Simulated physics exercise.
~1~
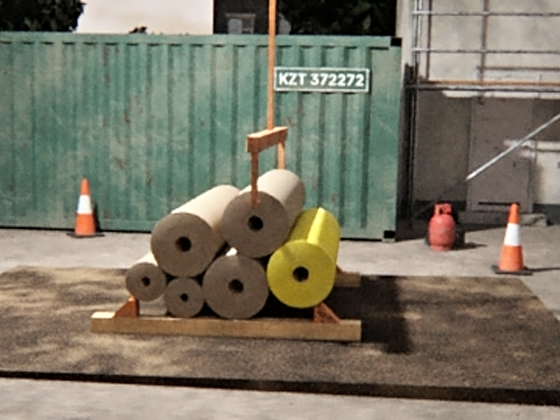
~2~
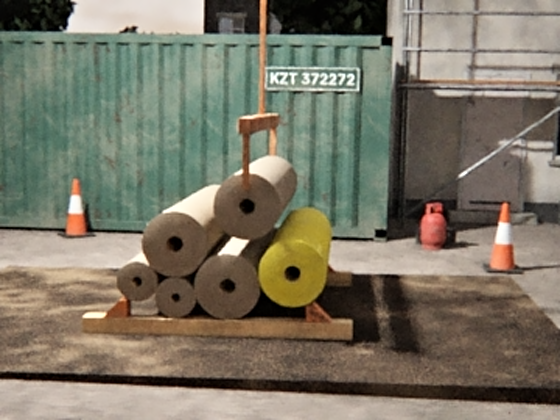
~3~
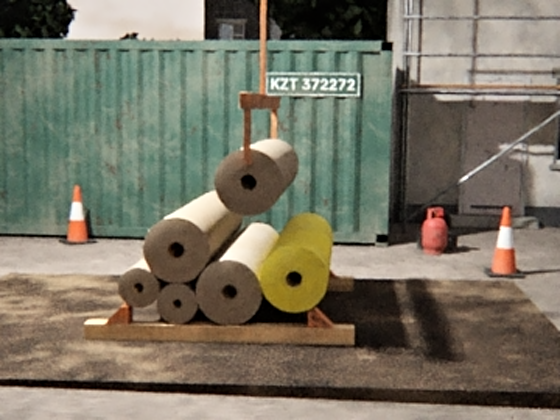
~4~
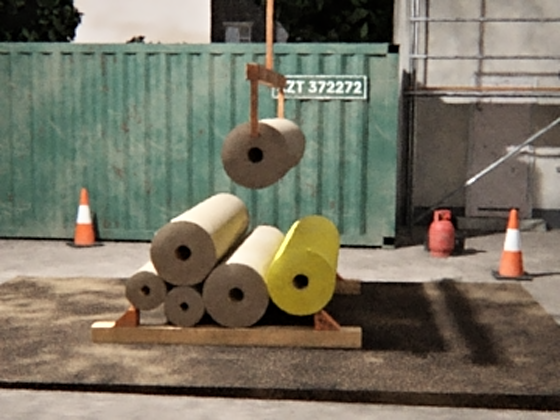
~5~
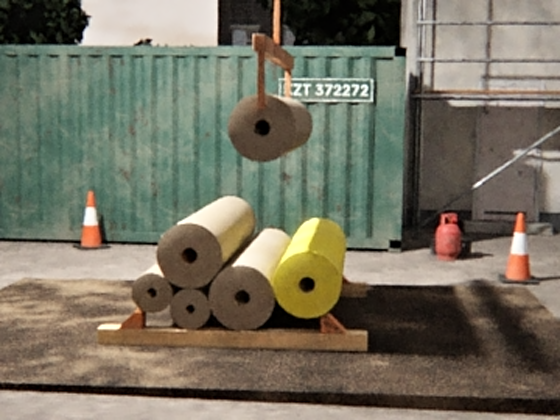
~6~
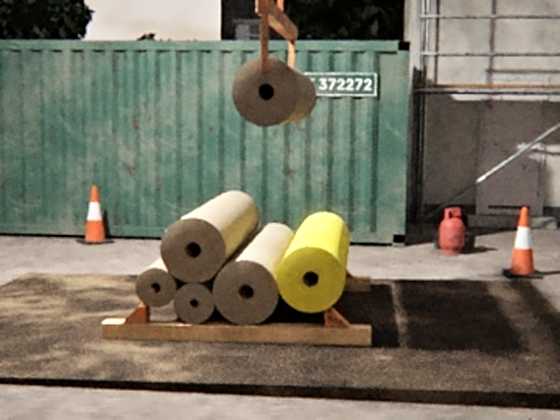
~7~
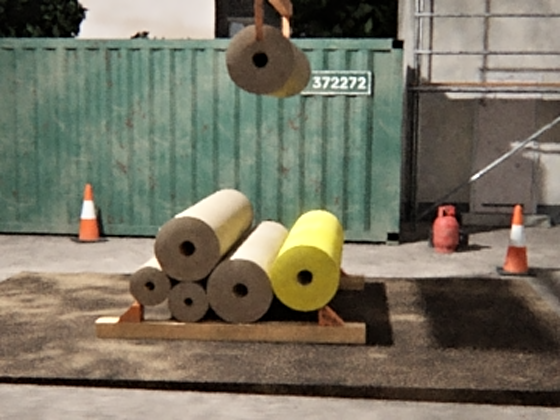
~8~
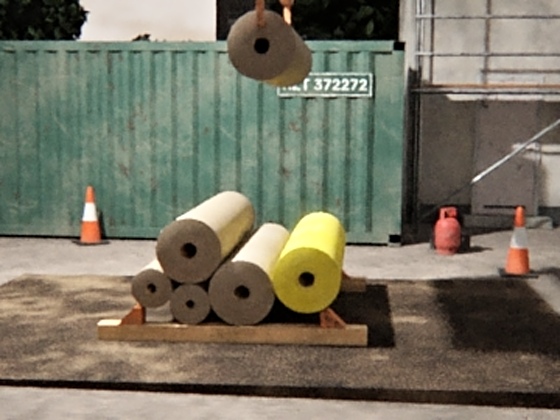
At the start, a small stack of brown rolls and one yellow roll, seen end-on, rests on a timber base in front of a green container, with an orange lifting beam just above. The beam rises, drawing the upper roll beside the yellow one off the top of the stack. The roll clears the others and hangs in the air, swaying slightly as it climbs past the container's sign. It keeps going up until the beam is almost out of view. At the end, the roll hangs high above, while the yellow roll and the four remaining brown ones sit undisturbed.
